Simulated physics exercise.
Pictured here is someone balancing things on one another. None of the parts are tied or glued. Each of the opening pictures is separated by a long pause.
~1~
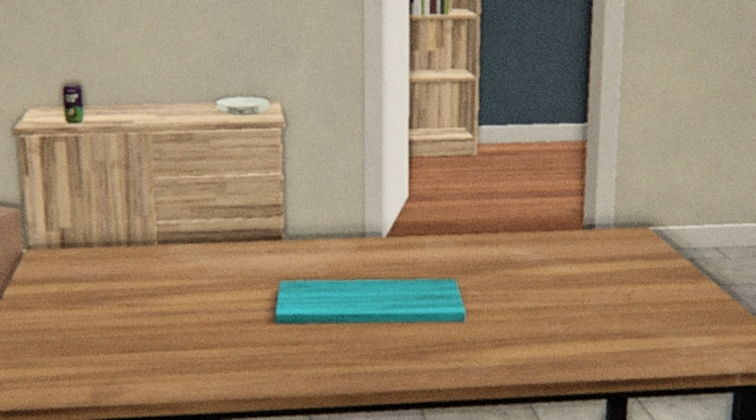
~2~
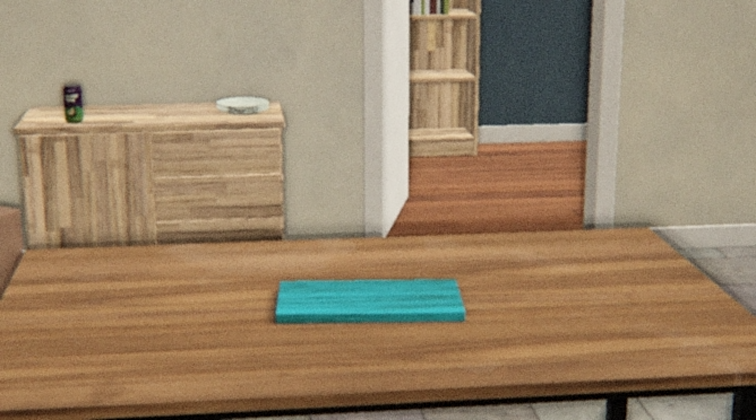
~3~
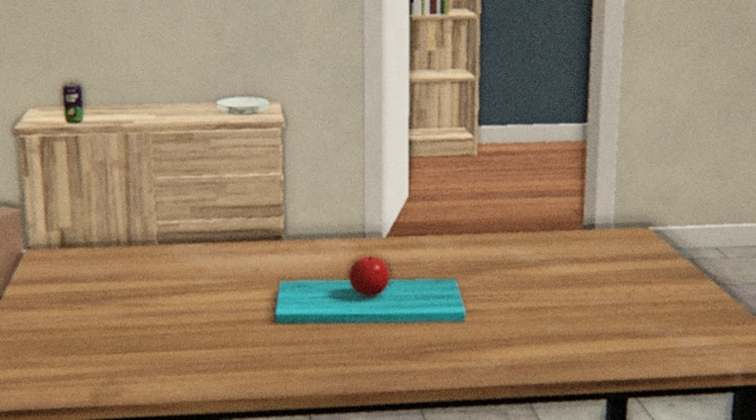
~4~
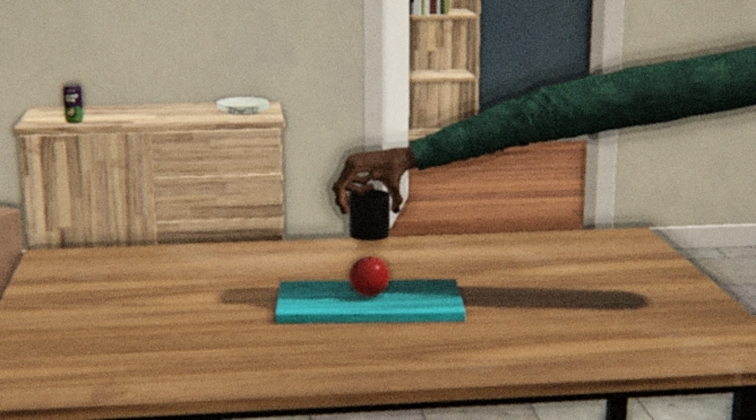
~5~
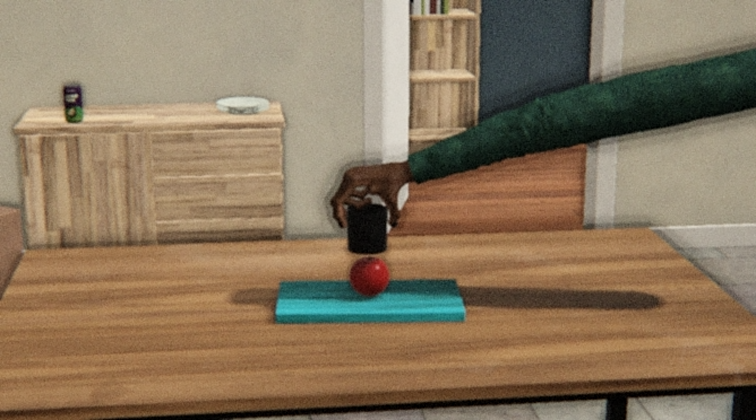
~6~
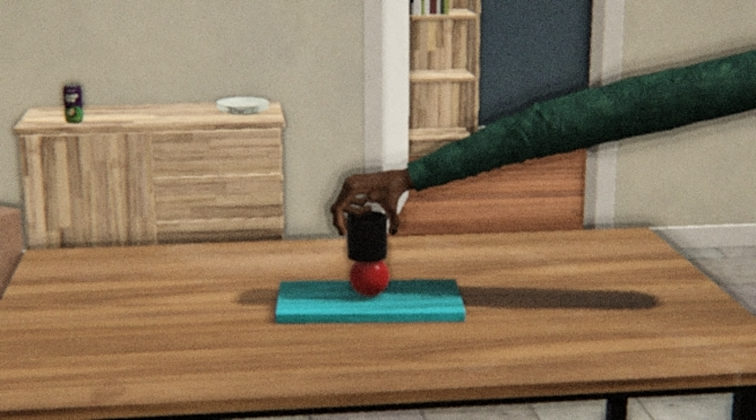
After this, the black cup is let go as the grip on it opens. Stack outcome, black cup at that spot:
Collapse.
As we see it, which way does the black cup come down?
Looks like it moves off to the left.
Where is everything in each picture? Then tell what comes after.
In the first picture, the last thing is not in view yet.
In the second picture, the last thing is not in view yet.
In the third picture, the last thing is not in view yet; red apple (369, 276).
In the fourth picture, on its way; black cup (370, 215); red apple (369, 276).
In the fifth picture, on its way; black cup (367, 229); red apple (369, 276).
In the sixth picture, set down, still held; black cup (367, 237); red apple (369, 276).
Then, 0.40 s after the last picture, black cup tipped 34° from how it was near (354, 239).
Then, 0.60 s after the last picture, black cup now fallen.
At rest, fallen, black cup; the other 2 in place. Seen from the same camera at the end, black cup near (302, 278). The pile gives way.
